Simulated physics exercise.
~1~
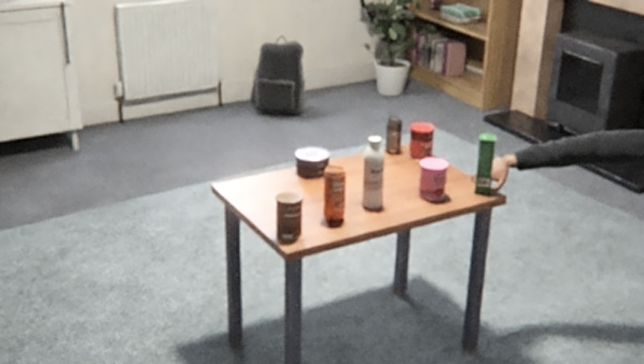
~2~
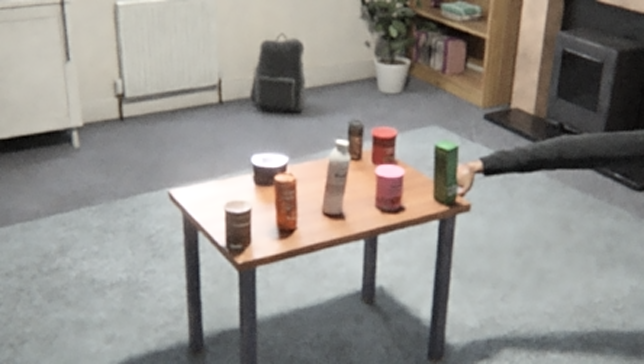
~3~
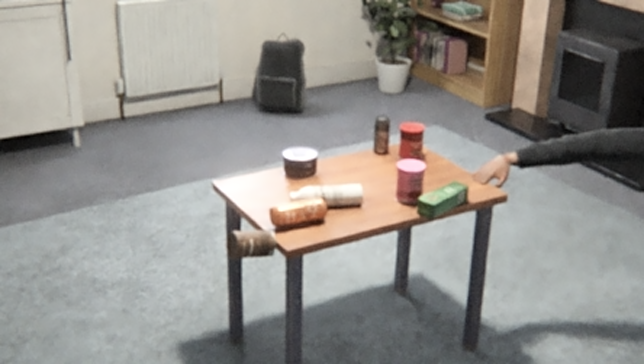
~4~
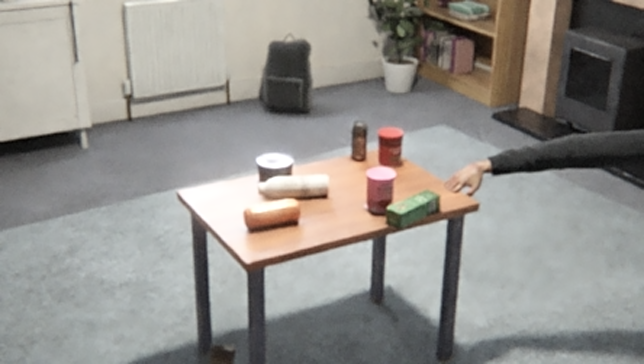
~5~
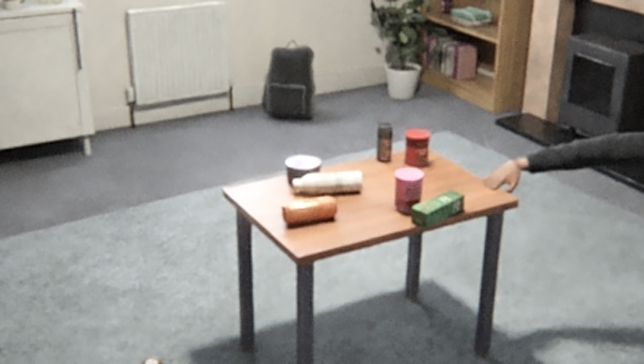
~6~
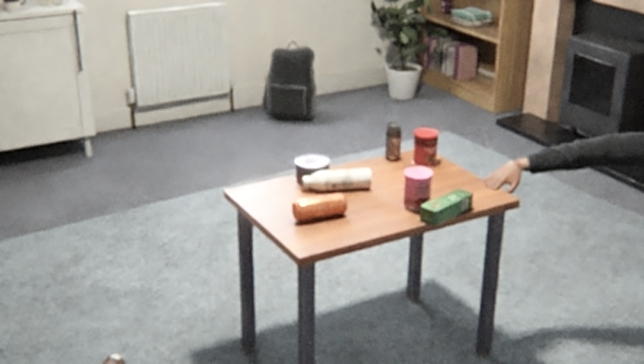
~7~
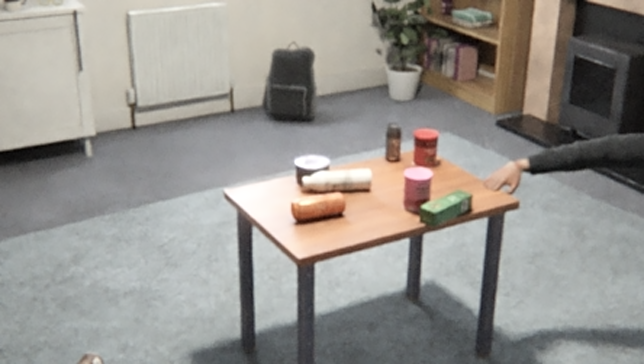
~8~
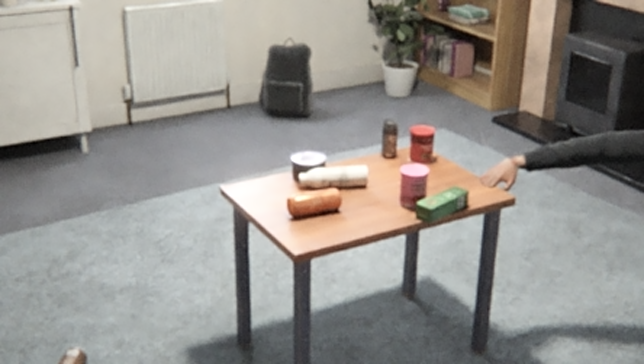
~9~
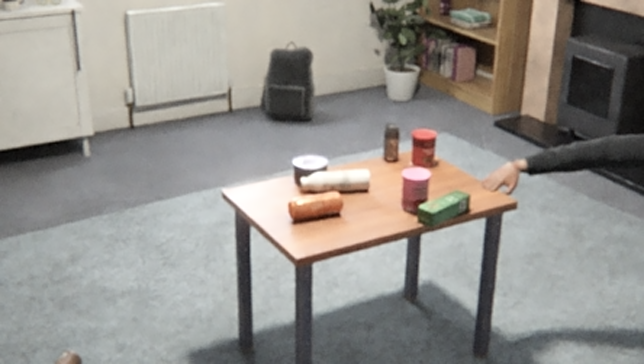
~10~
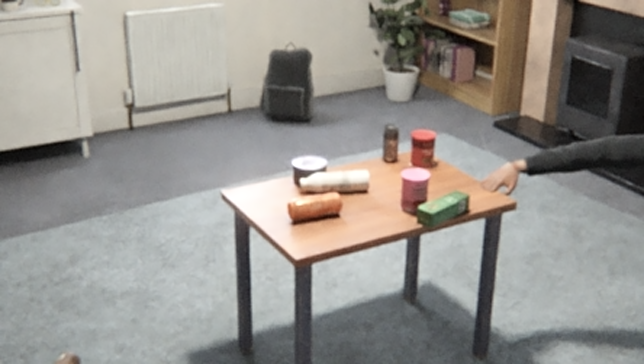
A hand jerks a small table, toppling three containers and sending a brown tin to the floor.
